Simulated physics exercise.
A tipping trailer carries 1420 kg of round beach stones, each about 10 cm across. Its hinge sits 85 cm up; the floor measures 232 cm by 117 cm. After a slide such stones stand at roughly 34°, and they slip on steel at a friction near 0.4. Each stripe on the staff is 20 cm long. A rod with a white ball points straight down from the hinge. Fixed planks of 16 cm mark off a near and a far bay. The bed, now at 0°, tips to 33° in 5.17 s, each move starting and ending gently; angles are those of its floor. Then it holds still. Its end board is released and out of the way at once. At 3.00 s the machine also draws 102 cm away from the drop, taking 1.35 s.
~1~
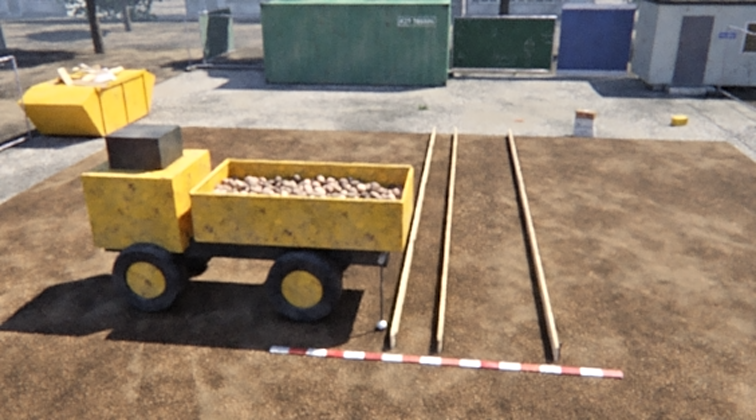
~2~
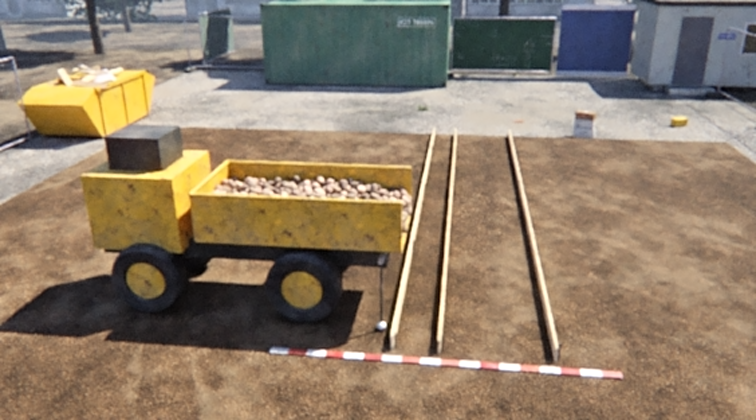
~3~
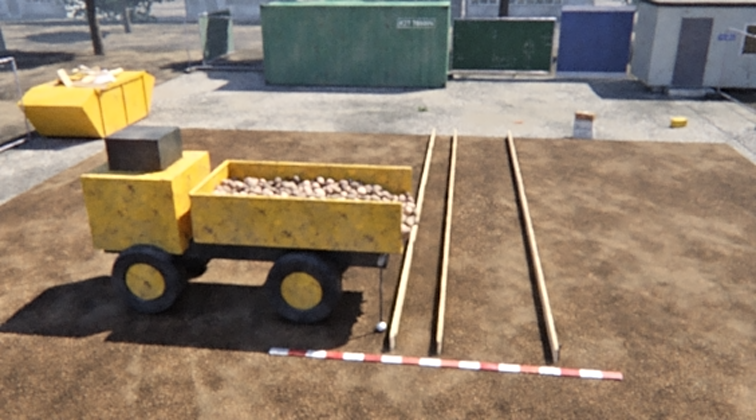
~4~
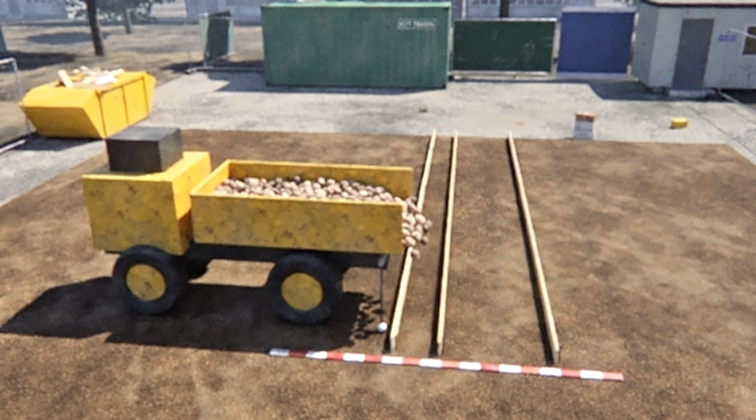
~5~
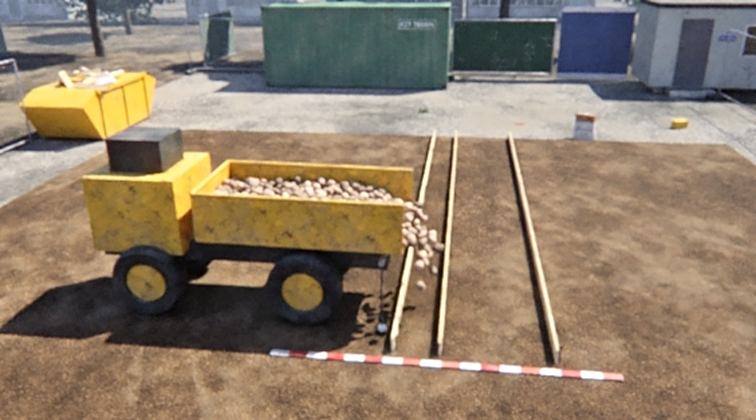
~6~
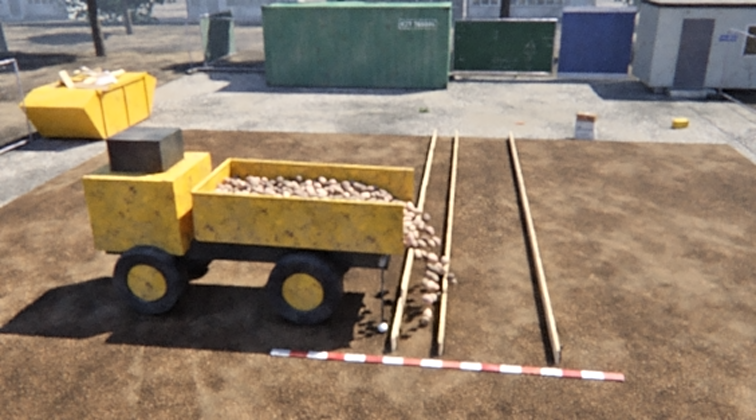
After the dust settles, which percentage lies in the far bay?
Some 30 per cent of it.
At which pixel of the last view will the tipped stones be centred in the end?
Around (415, 295).
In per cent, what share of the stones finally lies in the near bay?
Near 30 in a hundred.
A little later the floor is at 28°; 26 % in the bed, 18 % short of the bays, 30 % in the near bay, 26 % in the far bay; the foremost stones are at (534, 304).
Then the floor is at 33°; 0 % in the bed, 42 % short of the bays, 28 % in the near bay, 29 % in the far bay; the foremost stones are at (541, 311).
Later still the floor is at 33°; 0 % in the bed, 43 % short of the bays, 28 % in the near bay, 29 % in the far bay; the foremost stones are at (541, 311).
In the end the floor is at 33°; 0 % in the bed, 43 % short of the bays, 28 % in the near bay, 29 % in the far bay; the foremost stones are at (541, 311).
